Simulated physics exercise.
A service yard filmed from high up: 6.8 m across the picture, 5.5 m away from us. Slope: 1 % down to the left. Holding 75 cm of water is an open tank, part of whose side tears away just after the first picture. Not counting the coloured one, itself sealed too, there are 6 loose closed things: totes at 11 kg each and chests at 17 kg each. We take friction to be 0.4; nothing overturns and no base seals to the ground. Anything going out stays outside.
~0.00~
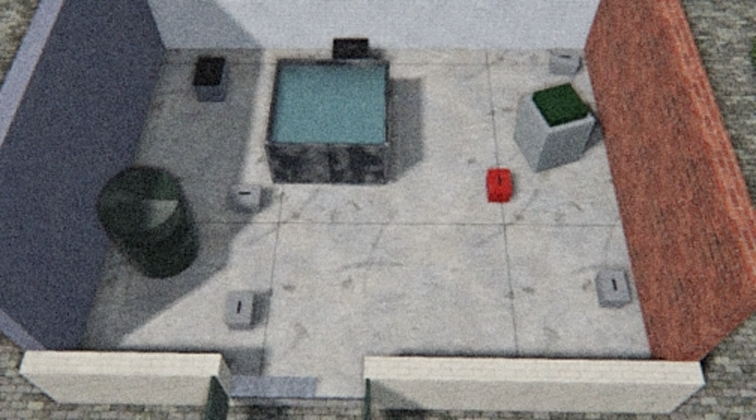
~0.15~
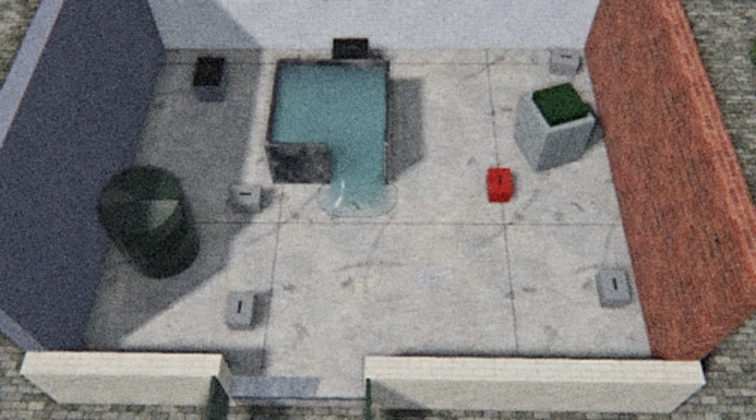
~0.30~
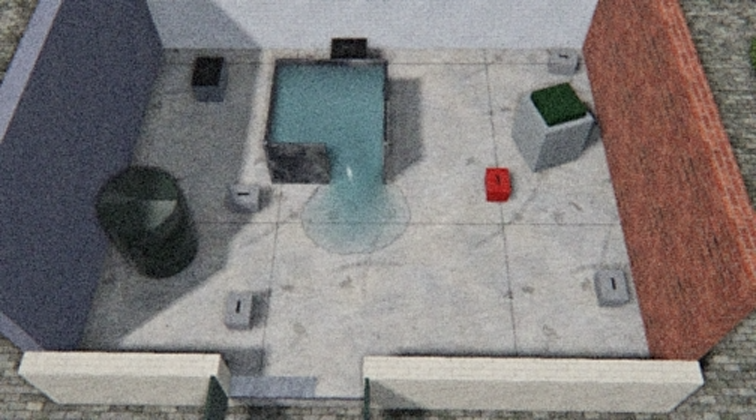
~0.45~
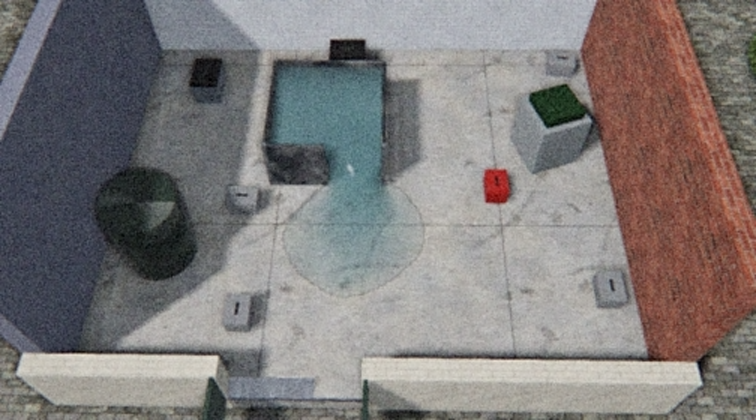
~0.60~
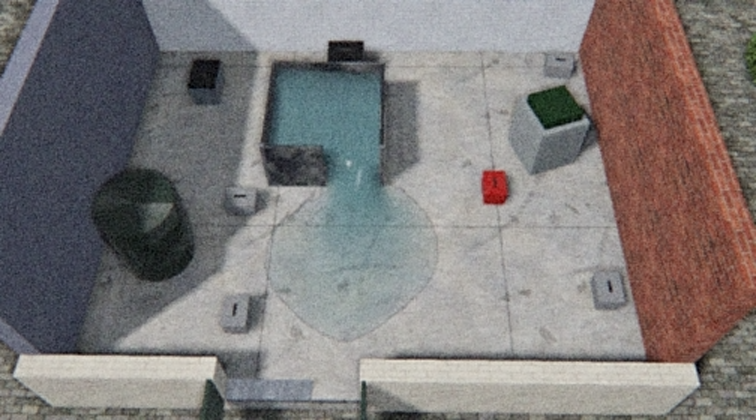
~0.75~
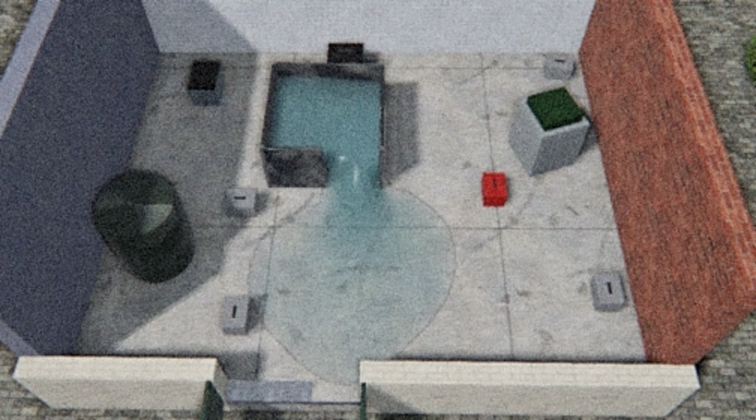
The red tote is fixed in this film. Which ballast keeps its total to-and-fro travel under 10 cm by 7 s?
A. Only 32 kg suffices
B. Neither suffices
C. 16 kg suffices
16 kg suffices.
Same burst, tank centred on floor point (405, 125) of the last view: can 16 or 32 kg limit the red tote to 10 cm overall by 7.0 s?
Then it turns out both choices fall short.
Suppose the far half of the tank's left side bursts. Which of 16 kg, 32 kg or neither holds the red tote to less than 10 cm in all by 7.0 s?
Result: Lesser mass sufficient.
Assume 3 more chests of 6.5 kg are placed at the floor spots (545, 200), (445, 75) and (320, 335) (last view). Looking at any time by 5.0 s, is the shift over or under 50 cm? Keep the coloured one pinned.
Results, in sequence: Not exceeded / not exceeded / exceeded.
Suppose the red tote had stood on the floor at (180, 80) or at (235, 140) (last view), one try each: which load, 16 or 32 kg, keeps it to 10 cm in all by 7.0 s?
Taking the two tries in order, even the light one works and even the light one works.
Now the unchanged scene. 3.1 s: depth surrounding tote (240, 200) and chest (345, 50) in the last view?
I'd estimate 0 cm for the first and 0 cm for the second.
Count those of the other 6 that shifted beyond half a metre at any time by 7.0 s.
It adds up to 2.
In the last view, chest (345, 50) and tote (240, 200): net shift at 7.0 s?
Net distance: First 0 cm, second 0 cm.
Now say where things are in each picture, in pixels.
In the first frame, the red tote at (500, 180), on the bottom; water covers 2.2 m2; 0 of 7 have shifted.
In the second frame, the red tote at (500, 180), on the bottom; 2.7 m2 under water; 0 of 7 have shifted.
In the third frame, the red tote at (499, 180), on the bottom; water covers 3.5 m2; 0 of 7 have shifted.
In the fourth frame, the red tote at (497, 181) rests on the ground; water covers 4.5 m2; 0 of 7 have shifted.
In the fifth frame, the red tote at (495, 183) rests on the ground; water covers 5.8 m2; 0 of 7 have shifted.
In the sixth frame, the red tote at (495, 184) rests on the ground; 7.4 m2 under water; 0 of 7 have shifted.
After 1.4 s the red tote would be 0 cm from its start with 16 kg and 0 cm from its start with 32 kg; 0 cm of water round it then.
After 3.1 s the red tote would be 0 cm from its start with 16 kg and 0 cm from its start with 32 kg; 0 cm of water round it then.
After 4.9 s the red tote would be 0 cm from its start with 16 kg and 0 cm from its start with 32 kg; 4 cm of water round it then.
After 7.0 s the red tote would be 0 cm from its start with 16 kg and 0 cm from its start with 32 kg; 4 cm of water round it then.
